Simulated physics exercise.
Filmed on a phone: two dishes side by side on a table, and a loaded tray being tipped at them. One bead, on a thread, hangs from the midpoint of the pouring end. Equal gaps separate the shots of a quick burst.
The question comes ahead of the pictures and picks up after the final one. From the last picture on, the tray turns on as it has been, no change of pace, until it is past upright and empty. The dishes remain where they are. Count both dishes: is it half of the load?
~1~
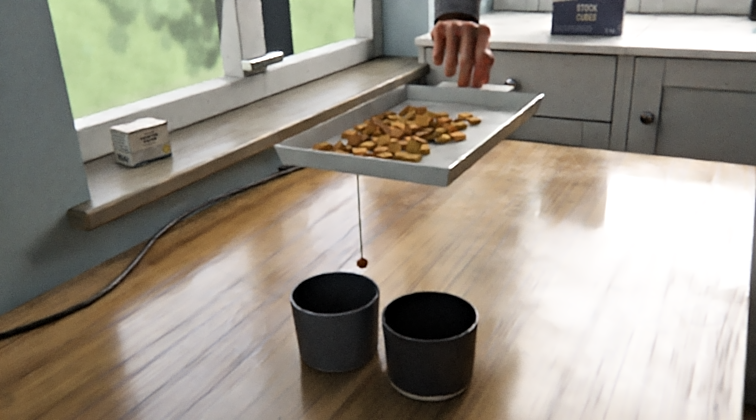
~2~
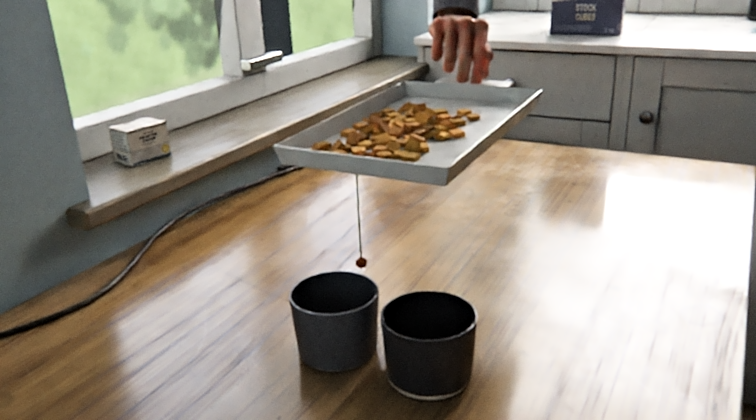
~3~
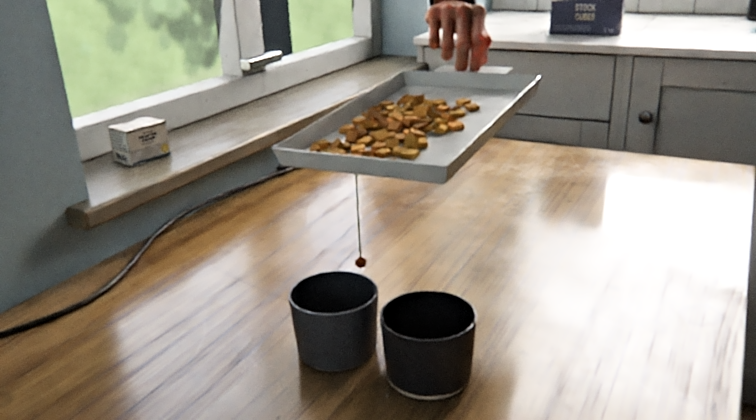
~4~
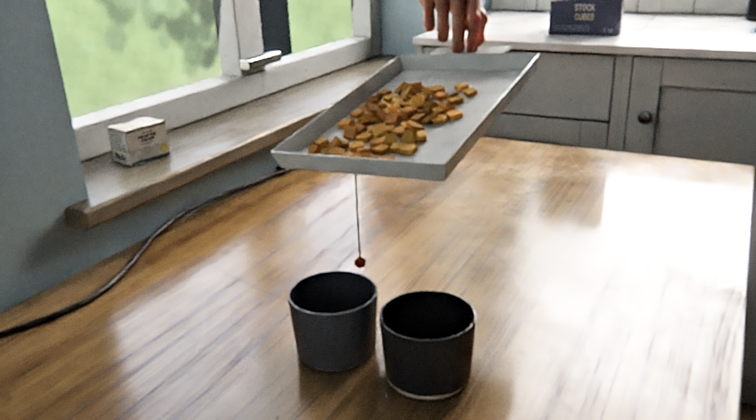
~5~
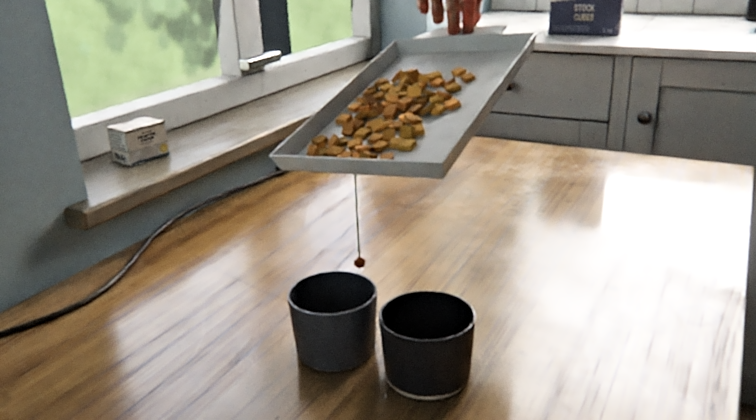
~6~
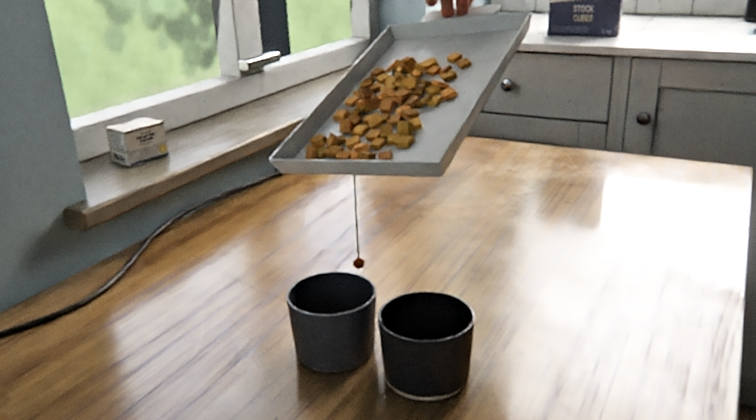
The dishes save the lesser portion.
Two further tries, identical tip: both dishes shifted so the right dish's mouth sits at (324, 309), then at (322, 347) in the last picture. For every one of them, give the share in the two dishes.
First try: Roughly 40 per cent; second try: Roughly 0 per cent.
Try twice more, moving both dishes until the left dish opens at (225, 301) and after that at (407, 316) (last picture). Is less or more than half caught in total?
At place one not up to half; at place two not up to half.
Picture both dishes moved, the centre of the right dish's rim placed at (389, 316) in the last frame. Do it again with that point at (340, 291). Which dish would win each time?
The left-hand one the first time, the left-hand one the second.
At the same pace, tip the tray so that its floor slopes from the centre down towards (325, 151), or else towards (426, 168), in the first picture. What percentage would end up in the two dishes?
I'd say roughly 10 percent with the first slope, 80 percent with the other.
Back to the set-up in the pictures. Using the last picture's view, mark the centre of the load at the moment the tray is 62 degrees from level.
(316, 145).
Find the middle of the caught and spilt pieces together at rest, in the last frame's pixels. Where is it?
About (286, 336).
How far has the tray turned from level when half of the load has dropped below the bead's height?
The angle is roughly 110° at that point.
Just after the last frame, tray tipped steeply; almost all on the tray; just a few in the air.
A moment on, tray tipped right over; roughly two thirds on the tray; just a few in the right dish; just a few in the left dish; roughly a quarter outside both; just a few in the air.
Further on, tray tipped past a quarter turn; just a few in the right dish; roughly a third in the left dish; roughly two thirds outside both.
When it is over, tray tipped past a quarter turn; just a few in the right dish; roughly a third in the left dish; roughly two thirds outside both.
